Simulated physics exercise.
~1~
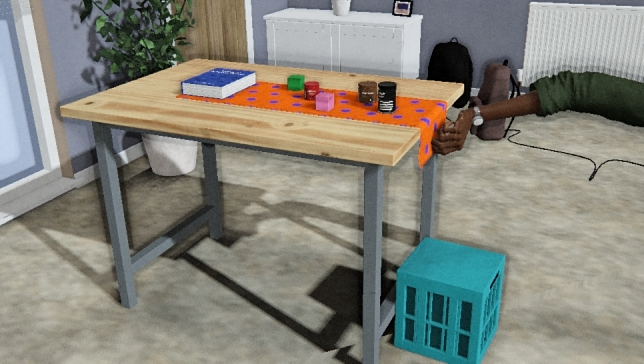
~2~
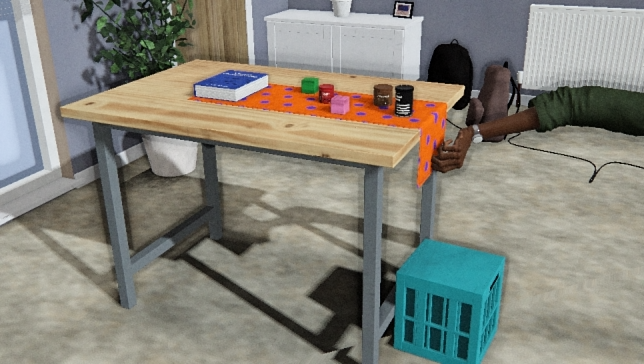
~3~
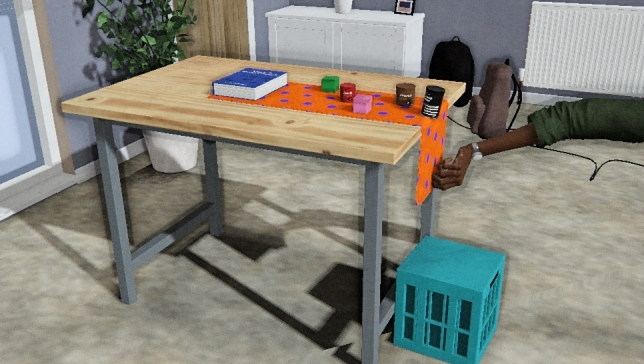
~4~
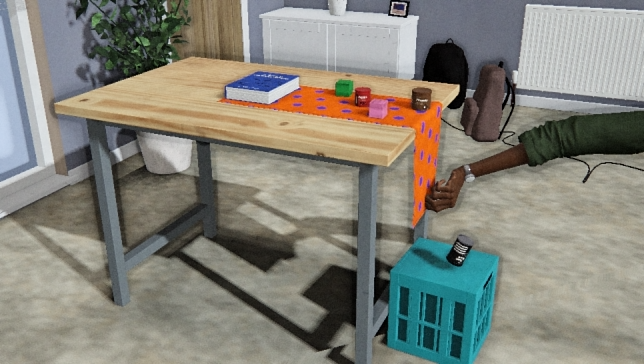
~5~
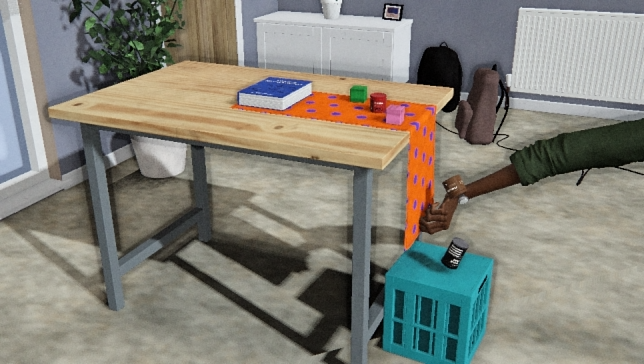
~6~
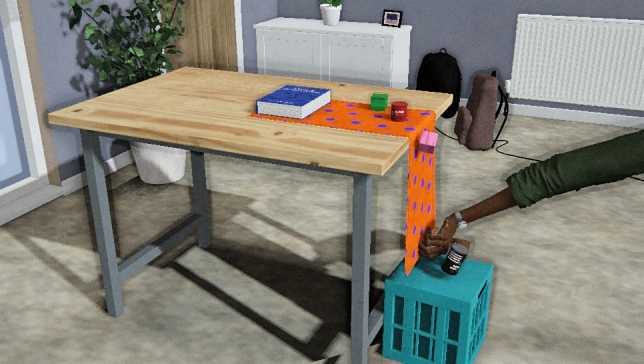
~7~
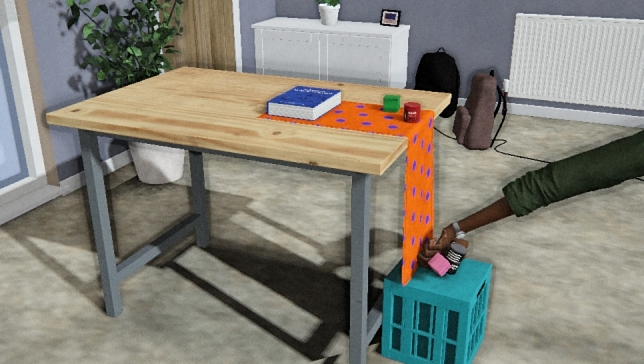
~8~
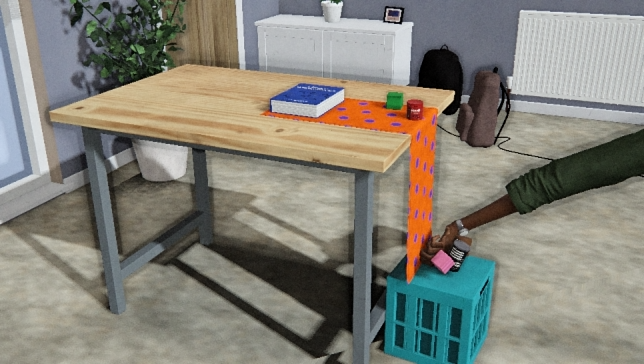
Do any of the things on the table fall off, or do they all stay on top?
Three of them fall off, the black can, the brown pot and the pink cube. The book, the red pot and the green block are still on the table.
A hand pulls an orange tablecloth down to a crate, and three things fall off.
